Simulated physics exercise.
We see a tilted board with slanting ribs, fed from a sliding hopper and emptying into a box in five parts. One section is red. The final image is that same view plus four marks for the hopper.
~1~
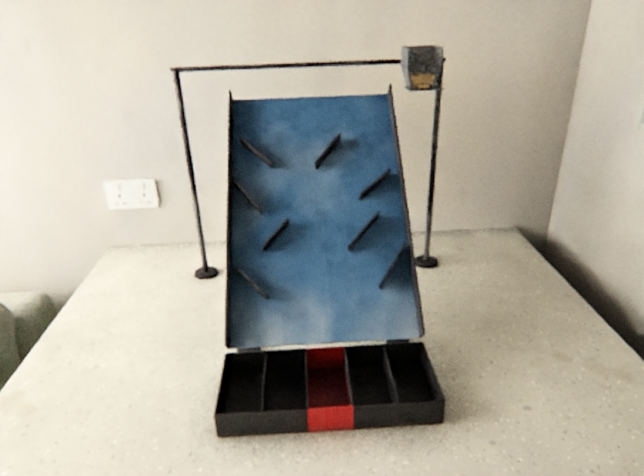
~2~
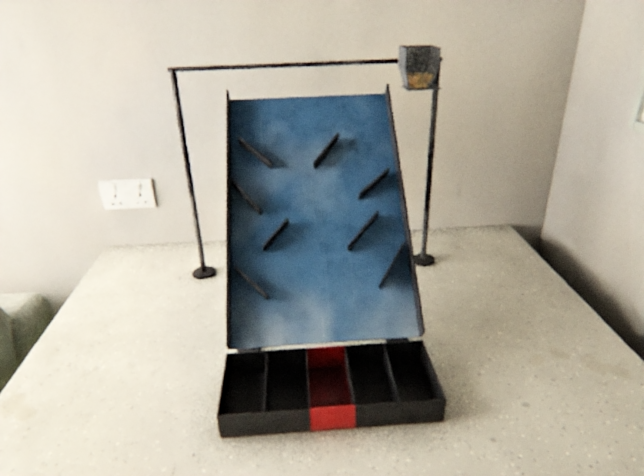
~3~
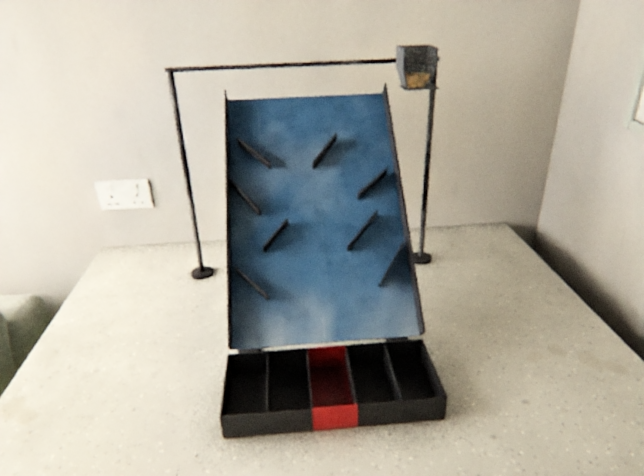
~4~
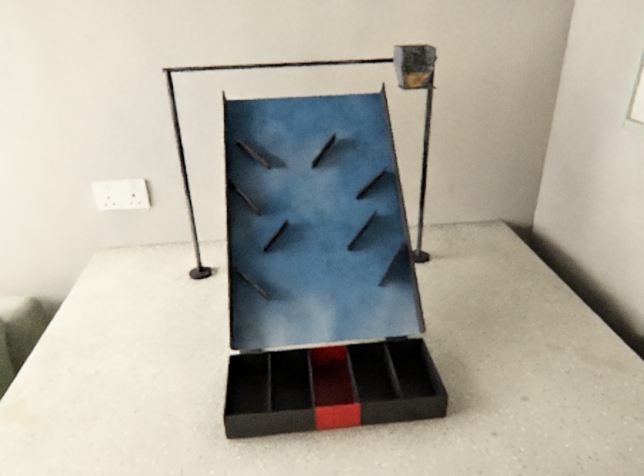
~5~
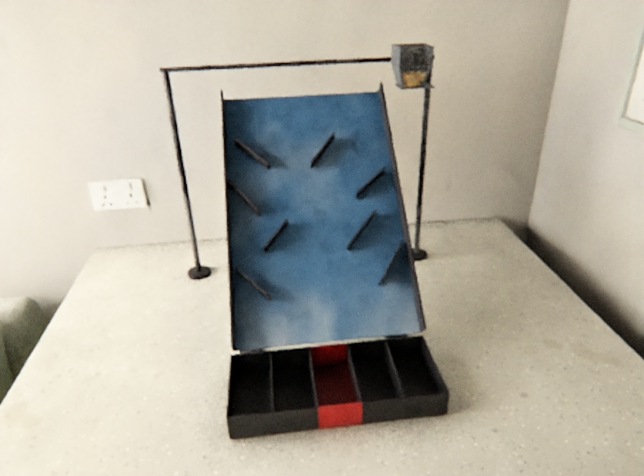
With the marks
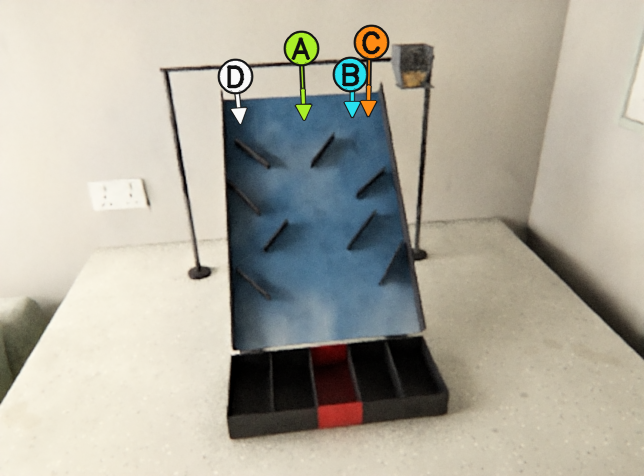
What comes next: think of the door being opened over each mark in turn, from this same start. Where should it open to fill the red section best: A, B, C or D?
B beats the others.
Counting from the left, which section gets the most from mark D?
The third.
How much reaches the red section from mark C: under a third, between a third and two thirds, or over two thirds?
Mark C gives between a third and two thirds.
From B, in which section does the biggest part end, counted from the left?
The third.
On the marked copy, mark A meets the board at (303, 114); mark B meets the board at (352, 111); mark C meets the board at (368, 110); mark D meets the board at (239, 117).
For mark A, about a quarter in the red section, most in other sections, a stray few outside the box.
For mark B, about two thirds in the red section, about a quarter in other sections.
For mark C, about half in the red section, about half in other sections, a stray few held on the board.
For mark D, about half in the red section, about a third in other sections, a small part held on the board, a stray few outside the box.
